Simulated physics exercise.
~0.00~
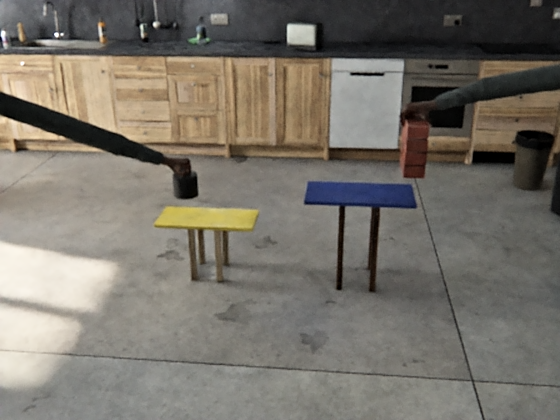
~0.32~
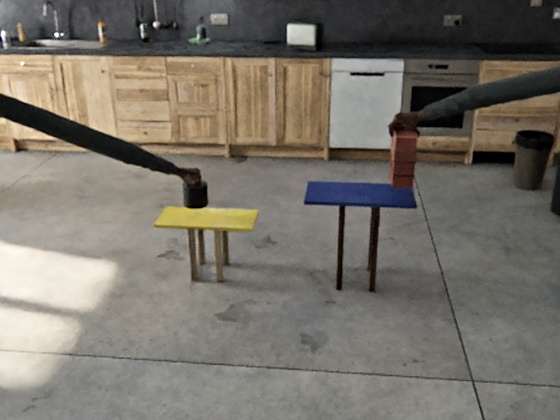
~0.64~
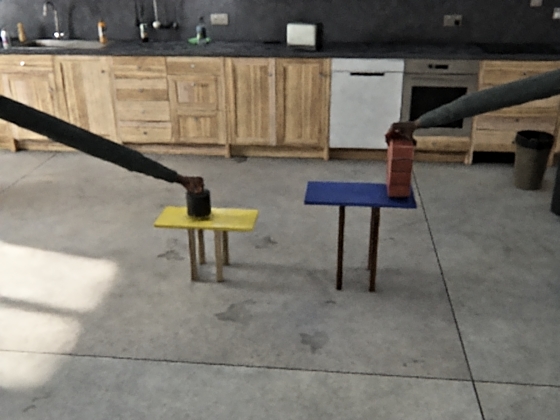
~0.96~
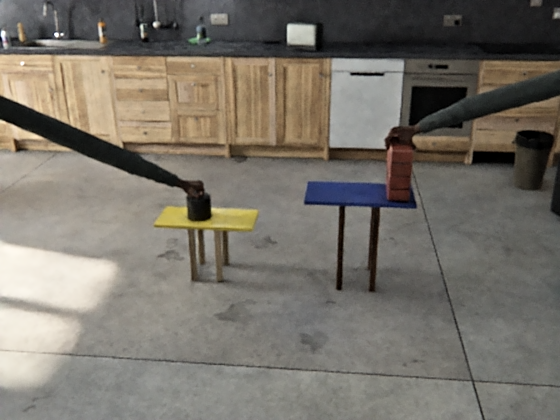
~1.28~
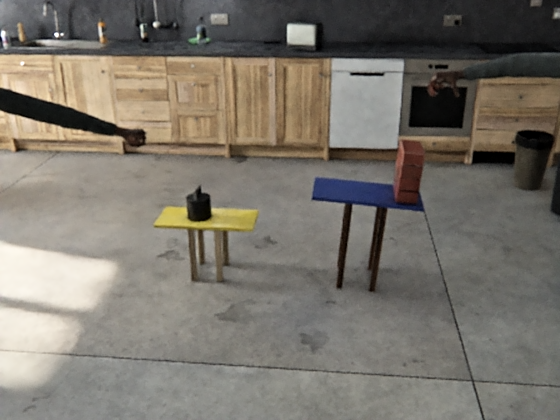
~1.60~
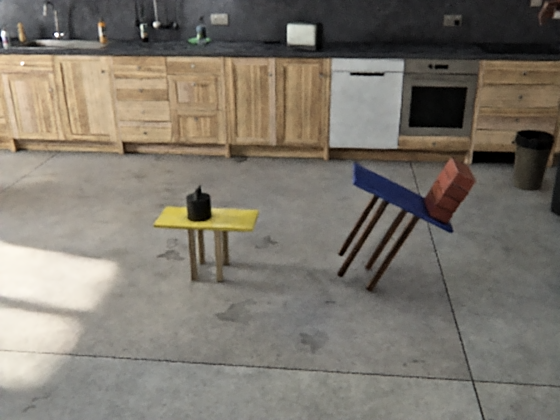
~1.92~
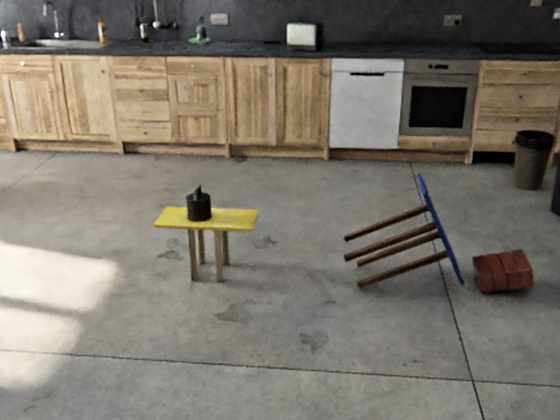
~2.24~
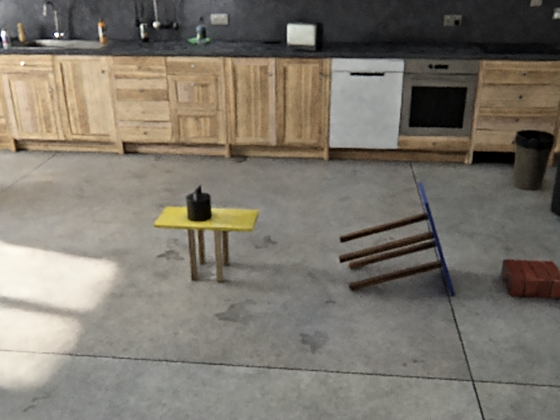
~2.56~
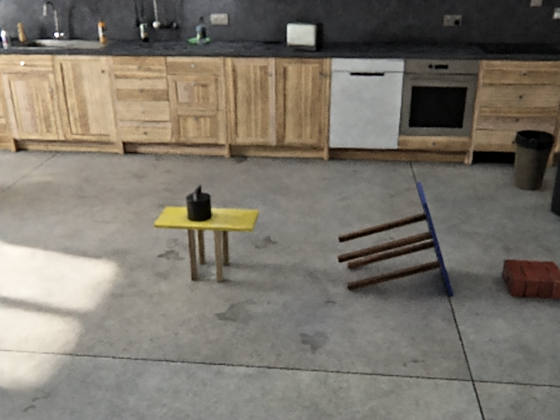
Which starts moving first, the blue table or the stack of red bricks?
The stack of red bricks moves first, as it is being lowered by hand. The blue table only starts to tip later, after the bricks have been let go.
